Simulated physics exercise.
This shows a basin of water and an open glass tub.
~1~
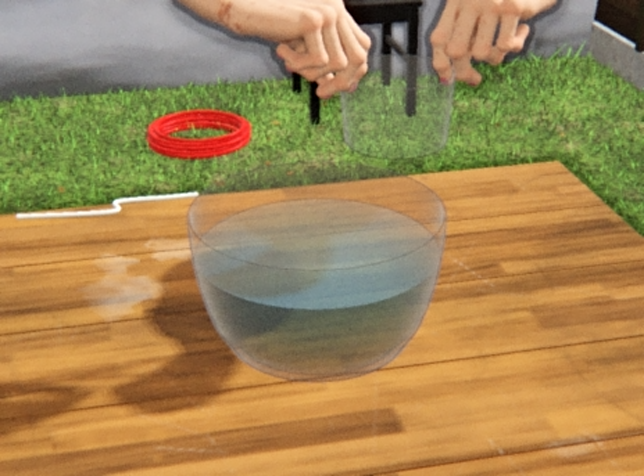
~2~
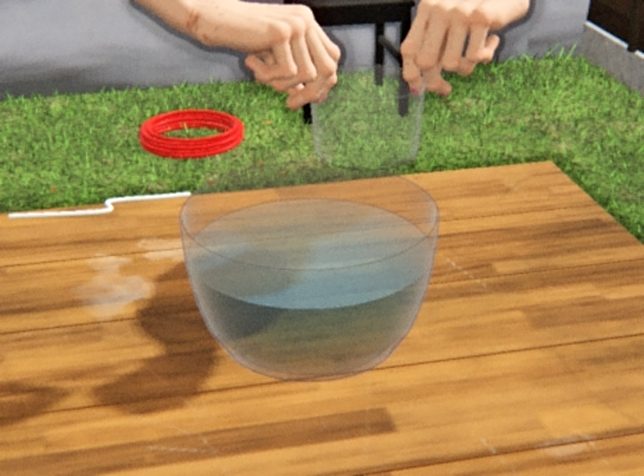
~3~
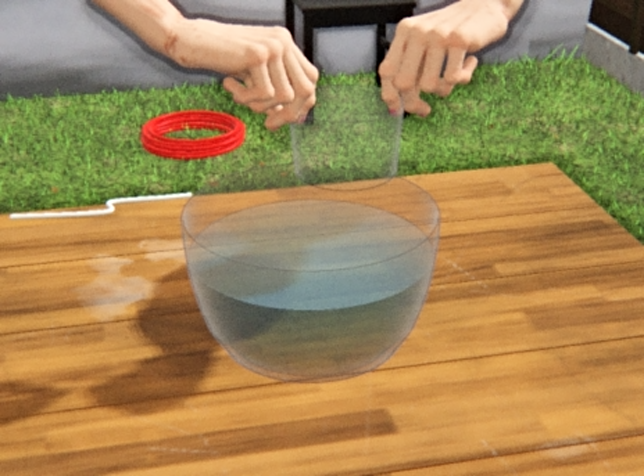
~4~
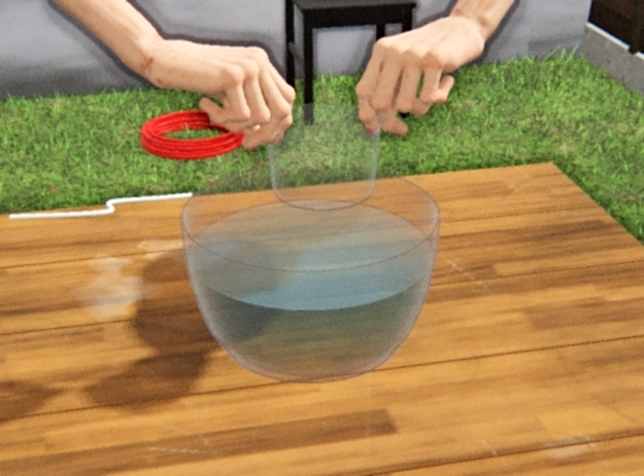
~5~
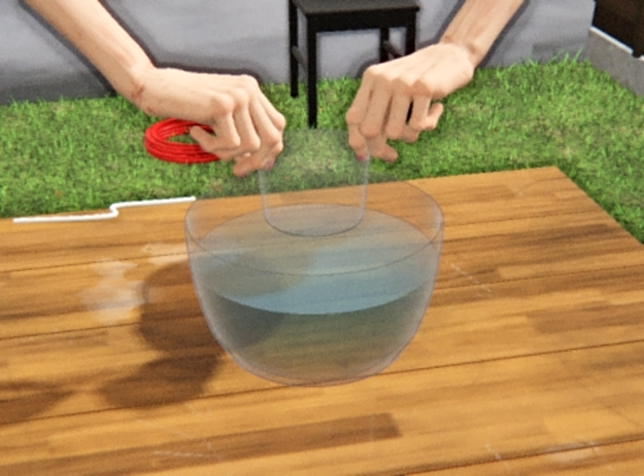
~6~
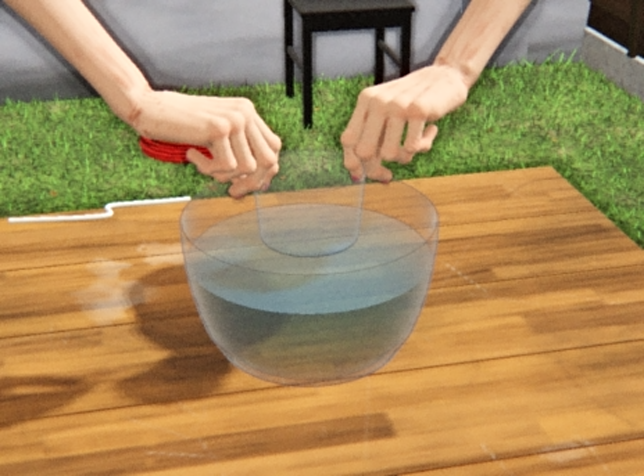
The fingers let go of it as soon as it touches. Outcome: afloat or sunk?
Afloat.
Next, the tub dips into the water.
After that, it bobs and steadies.
Finally, the tub floats with about half of its side showing.
